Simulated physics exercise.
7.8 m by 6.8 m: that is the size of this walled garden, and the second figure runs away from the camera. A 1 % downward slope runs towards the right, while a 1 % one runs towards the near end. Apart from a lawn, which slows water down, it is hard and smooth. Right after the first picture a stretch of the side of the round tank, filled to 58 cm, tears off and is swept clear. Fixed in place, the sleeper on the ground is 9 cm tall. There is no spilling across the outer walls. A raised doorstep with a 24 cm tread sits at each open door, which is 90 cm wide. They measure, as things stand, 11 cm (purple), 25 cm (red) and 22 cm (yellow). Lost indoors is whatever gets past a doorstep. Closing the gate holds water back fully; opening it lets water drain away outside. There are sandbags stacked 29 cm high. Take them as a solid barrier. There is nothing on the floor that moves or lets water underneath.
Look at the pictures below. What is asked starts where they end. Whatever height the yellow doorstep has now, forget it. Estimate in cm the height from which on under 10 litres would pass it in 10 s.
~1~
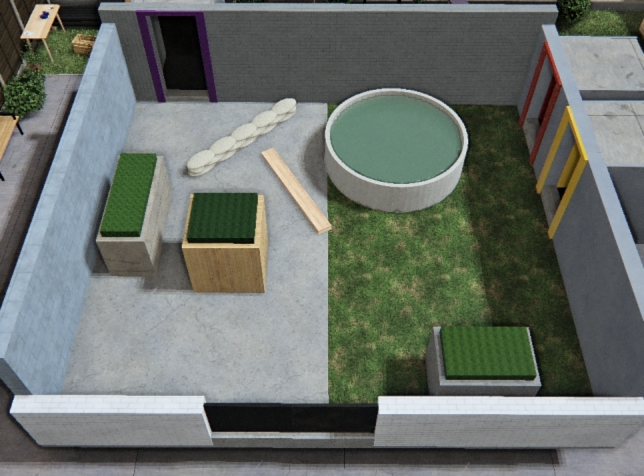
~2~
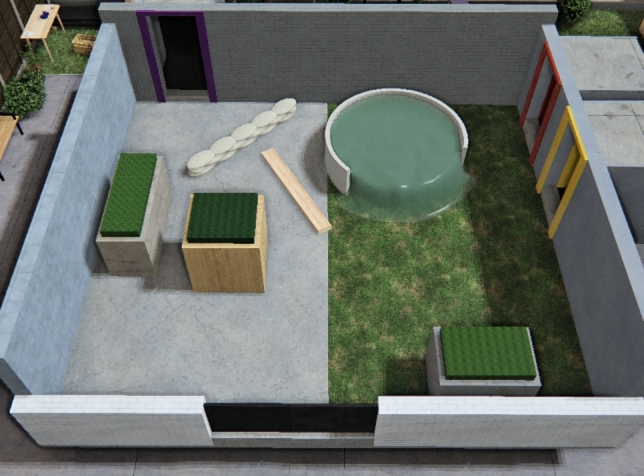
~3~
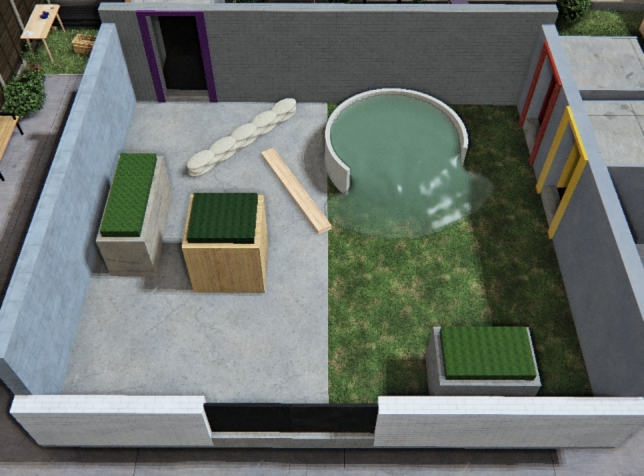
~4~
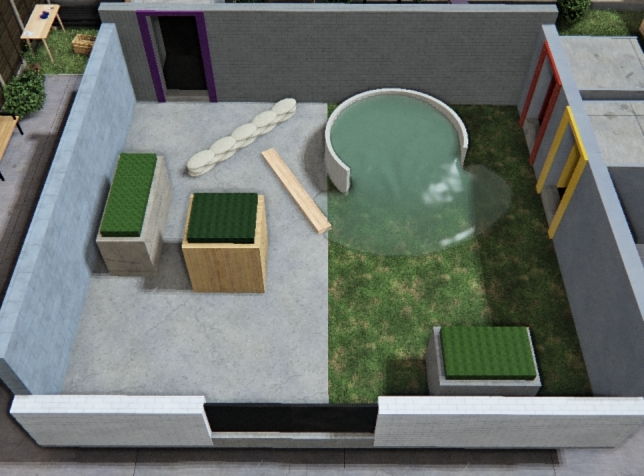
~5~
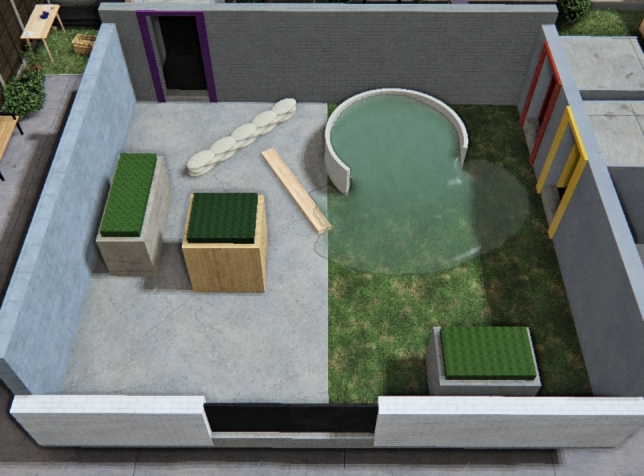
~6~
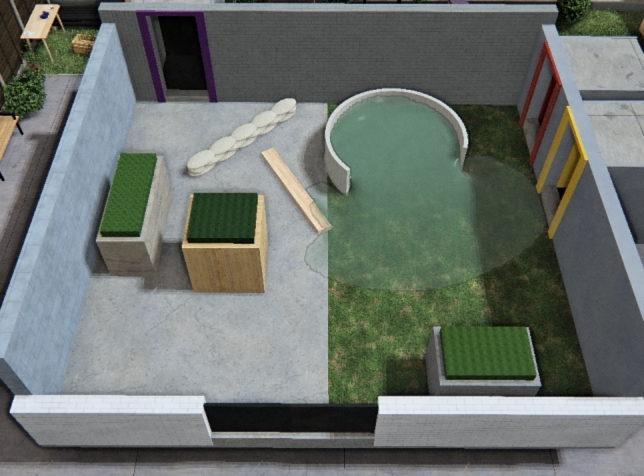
I would say 13 cm.
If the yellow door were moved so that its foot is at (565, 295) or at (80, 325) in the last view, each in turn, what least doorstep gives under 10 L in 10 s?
Minimums: About 16 cm and 6.5 cm.
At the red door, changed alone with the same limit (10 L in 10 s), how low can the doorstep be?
Door red, min height approx. 5.5 cm.
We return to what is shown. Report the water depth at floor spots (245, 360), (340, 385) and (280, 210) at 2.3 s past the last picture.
Depth: About 3, 7, 0 cm.
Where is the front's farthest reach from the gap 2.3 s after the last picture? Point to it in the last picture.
Lab note: Front tip approx. (169, 420).
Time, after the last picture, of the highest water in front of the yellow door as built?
The level tops out near 0.6 seconds.
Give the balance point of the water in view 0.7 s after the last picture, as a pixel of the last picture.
(413, 199).
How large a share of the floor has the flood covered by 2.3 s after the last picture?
About 50 per cent.
Then, 0.7 s after the last picture water covers 30 % of the floor, deepest (22 cm) near (403, 217); 16 cm at the yellow door, 0 litres in over its 22 cm doorstep.
Then, 2.3 s after the last picture water covers 50 % of the floor, deepest (39 cm) near (598, 424); 11 cm at the yellow door, 0 litres in over its 22 cm doorstep.
Then, 9.3 s after the last picture water covers 85 % of the floor, deepest (12 cm) near (93, 420); 8 cm at the yellow door, 0 litres in over its 22 cm doorstep.
At the yellow door as built, the water peaked near 17 cm, 0.5 s after the last picture.
With a doorstep of 10.5 cm, 25 litres would have come in within the 10 s; with 14.5 cm, 5 litres. So under 10 litres takes about 13 cm.
